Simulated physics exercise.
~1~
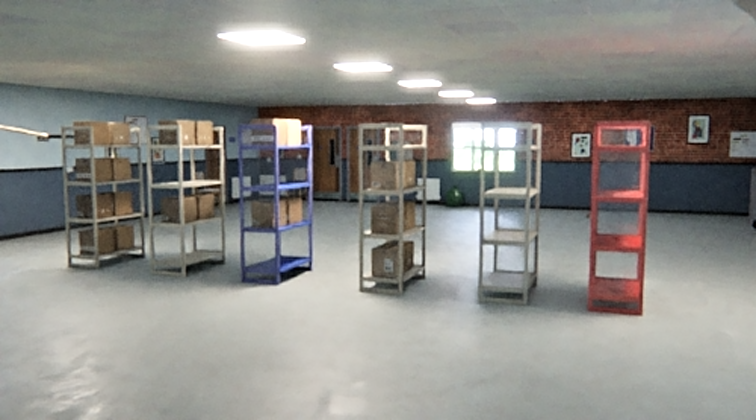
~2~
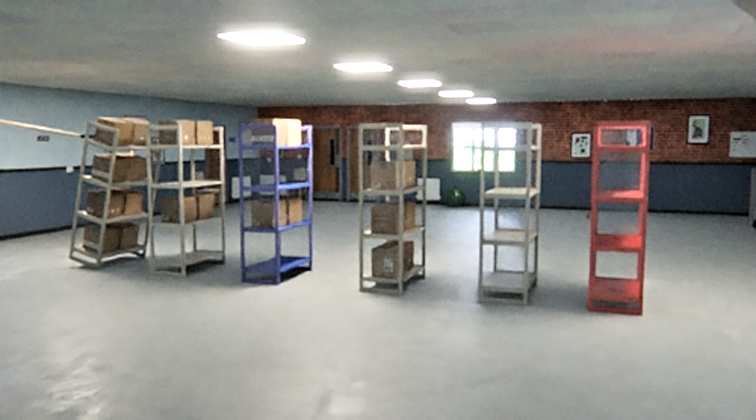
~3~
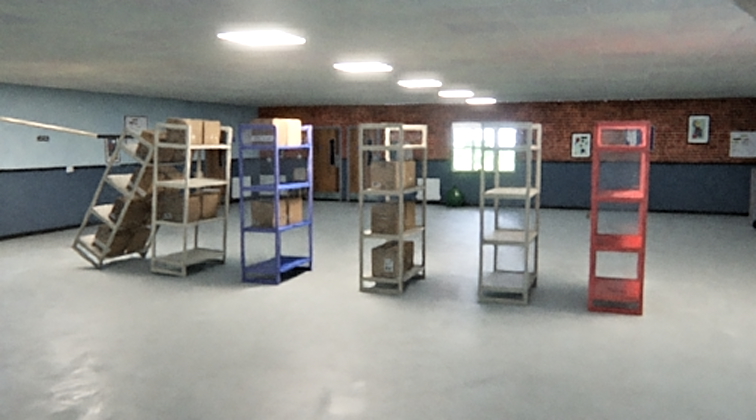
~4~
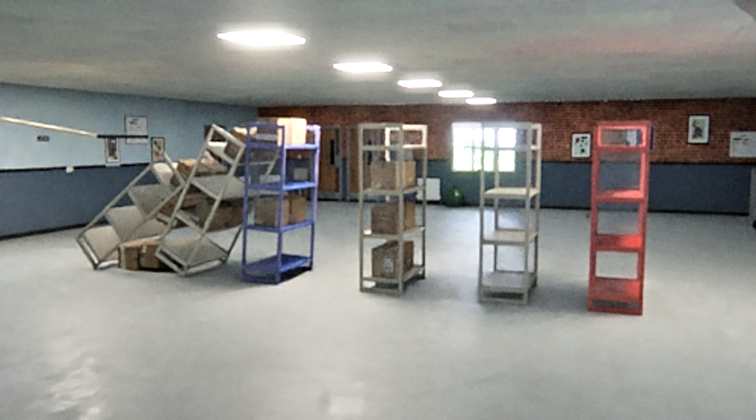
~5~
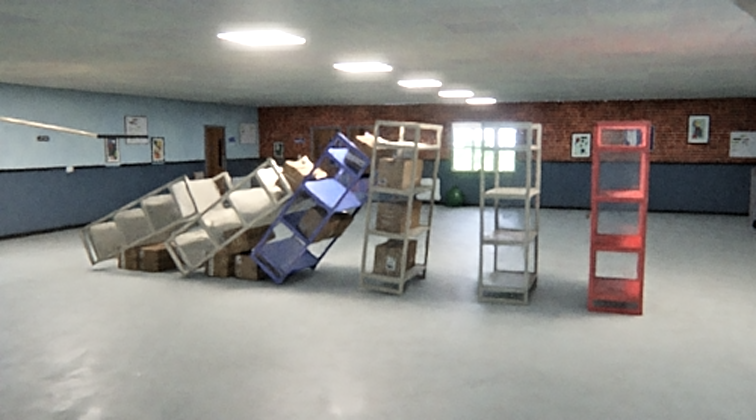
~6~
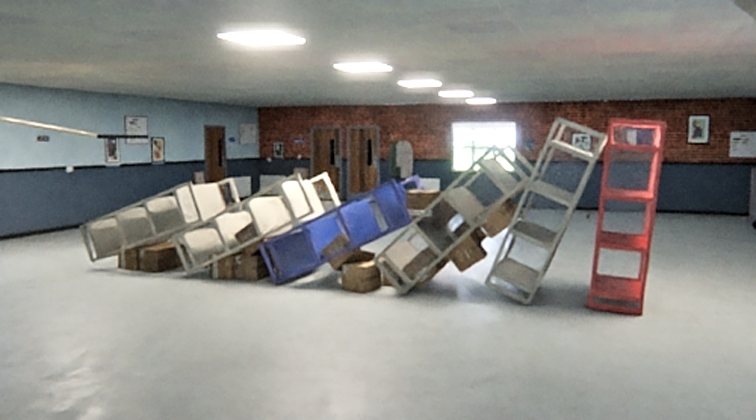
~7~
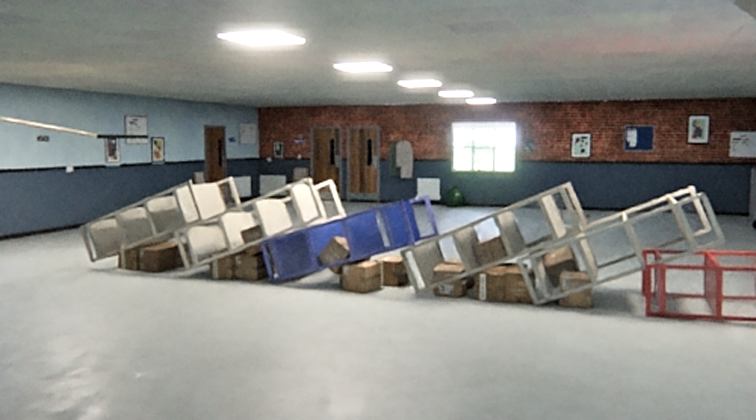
At the start, six open shelving units, one blue and one red, stand in a row in a large room, several holding brown cartons, while a pole reaches in from the left. The pole moves right and the leftmost unit tips toward its neighbour. That one leans in turn against the blue unit, and cartons slide off the shelves. The blue unit topples right into the next, and the two beyond it tilt and fall toward the red one. Finally the red unit lies flat at the right, the others rest steeply slanted, and cartons litter the floor.
